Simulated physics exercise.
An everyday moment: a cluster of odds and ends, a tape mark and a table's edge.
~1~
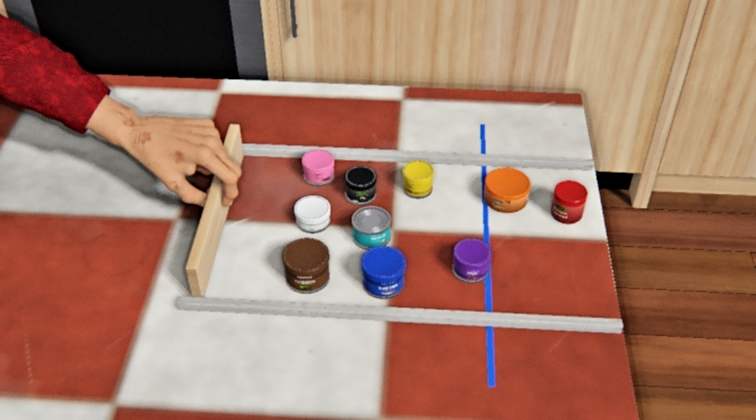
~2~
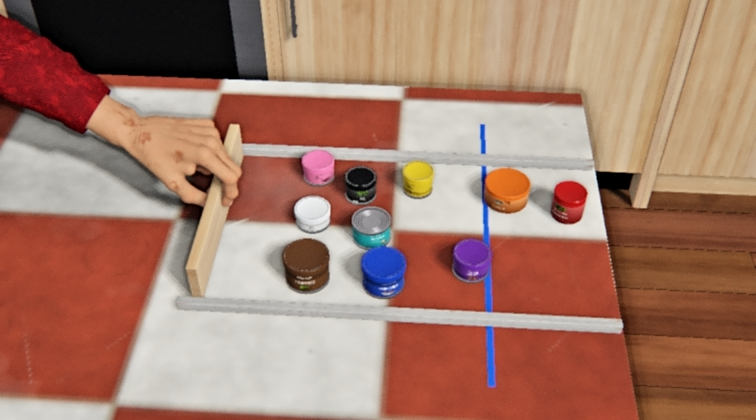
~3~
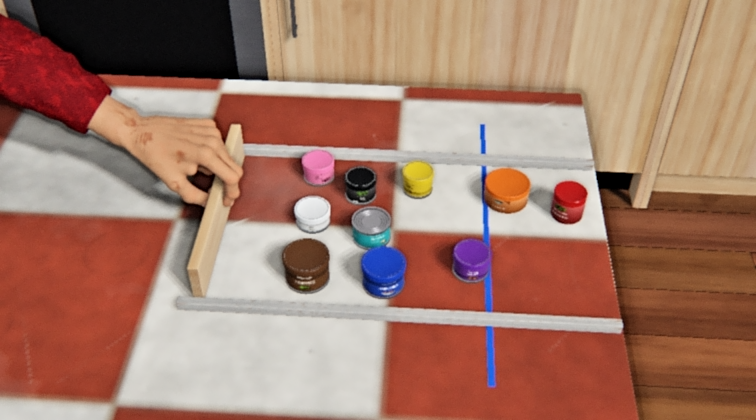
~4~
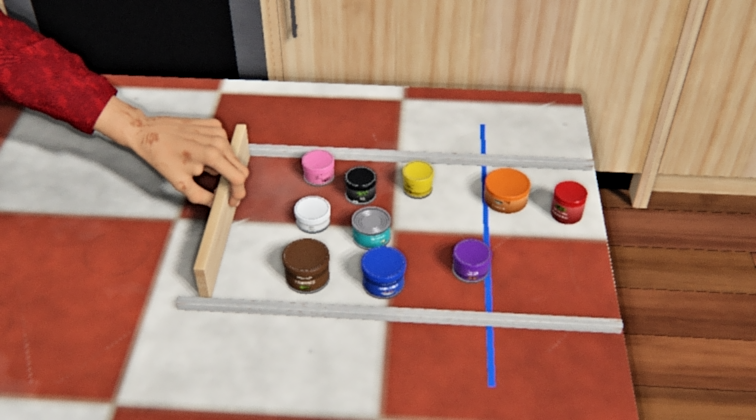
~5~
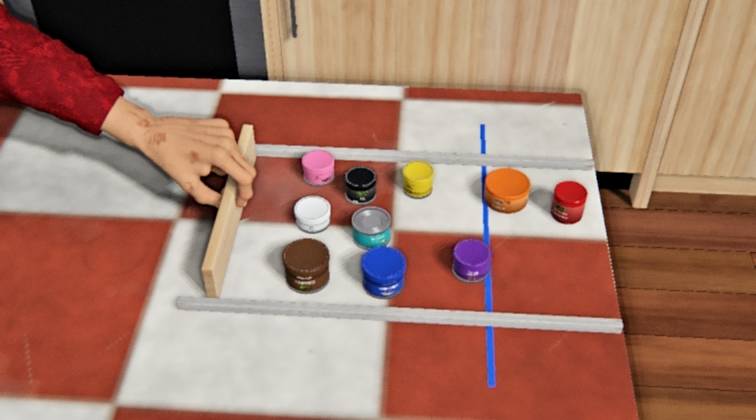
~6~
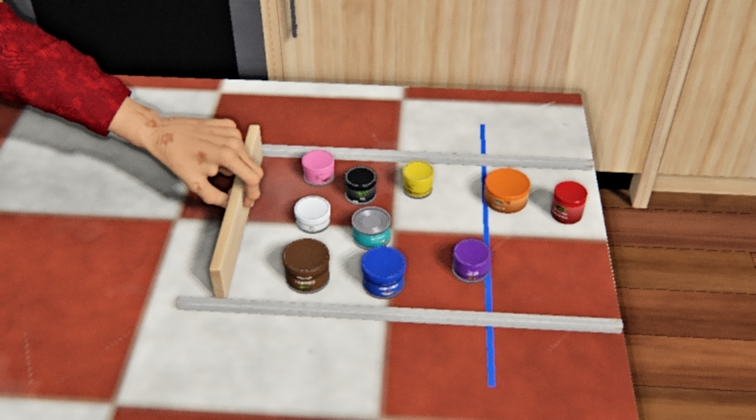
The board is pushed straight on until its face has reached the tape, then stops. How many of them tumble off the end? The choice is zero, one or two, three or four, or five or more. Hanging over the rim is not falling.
The number that fall off is zero.
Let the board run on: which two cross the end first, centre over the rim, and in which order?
In order: The red tub, then the blue pot.
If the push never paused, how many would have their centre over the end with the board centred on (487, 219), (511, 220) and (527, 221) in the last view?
Place by place, 0, 1 and 1.
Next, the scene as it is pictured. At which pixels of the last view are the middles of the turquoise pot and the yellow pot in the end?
First (507, 247), then (526, 184).
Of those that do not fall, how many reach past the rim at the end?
That would be 1.
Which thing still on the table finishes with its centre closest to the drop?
That is the red tub.
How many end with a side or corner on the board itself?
It touches 5.
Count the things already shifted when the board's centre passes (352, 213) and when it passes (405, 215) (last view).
By then 6, and 8.
Early on, none off yet; red tub at rest near (569, 203); orange tub at rest near (507, 191); purple tin at rest near (472, 261).
Finally, the number that fall off is zero.
